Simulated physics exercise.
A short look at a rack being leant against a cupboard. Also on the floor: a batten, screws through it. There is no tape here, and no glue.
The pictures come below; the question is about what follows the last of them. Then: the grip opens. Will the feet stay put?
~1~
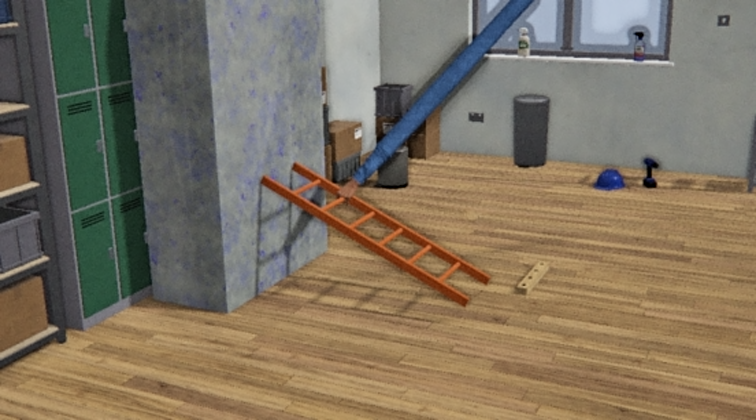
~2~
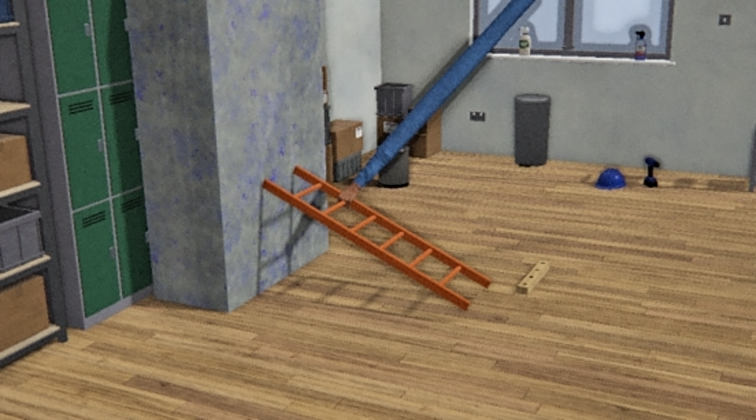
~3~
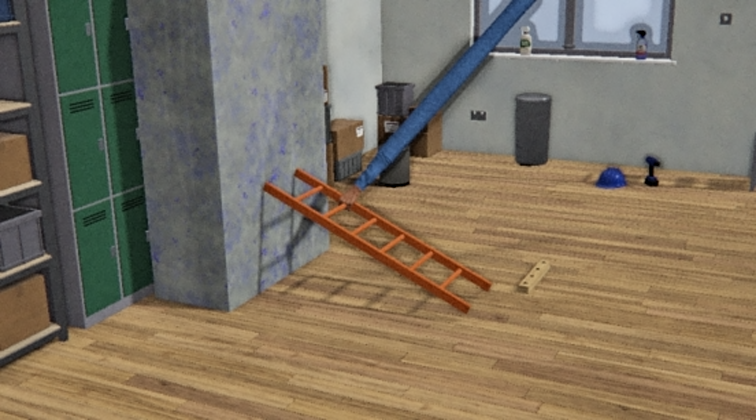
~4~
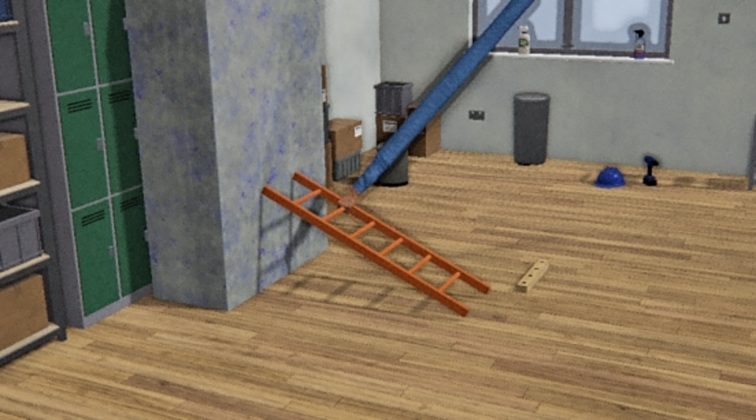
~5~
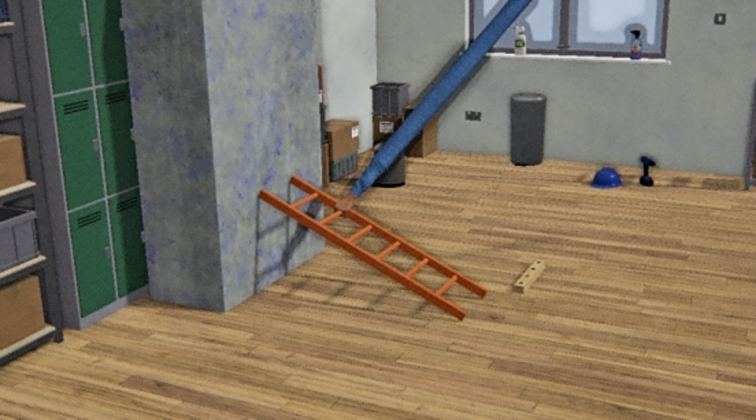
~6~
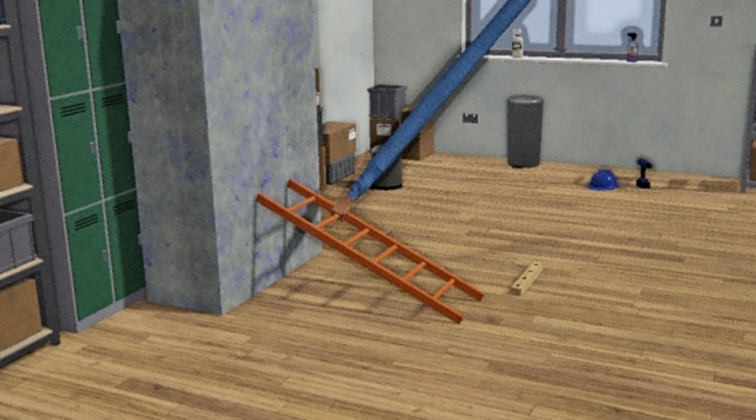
No. Most likely it is going to collapse.
Then, 0.20 s after the last picture, orange rack tipped 5° from how it was near (373, 257).
Then, 0.28 s after the last picture, orange rack tipped 13° from how it was near (377, 272).
Then, 0.34 s after the last picture, orange rack tipped 21° from how it was near (379, 288).
At rest, the orange rack slips down, near (379, 293).
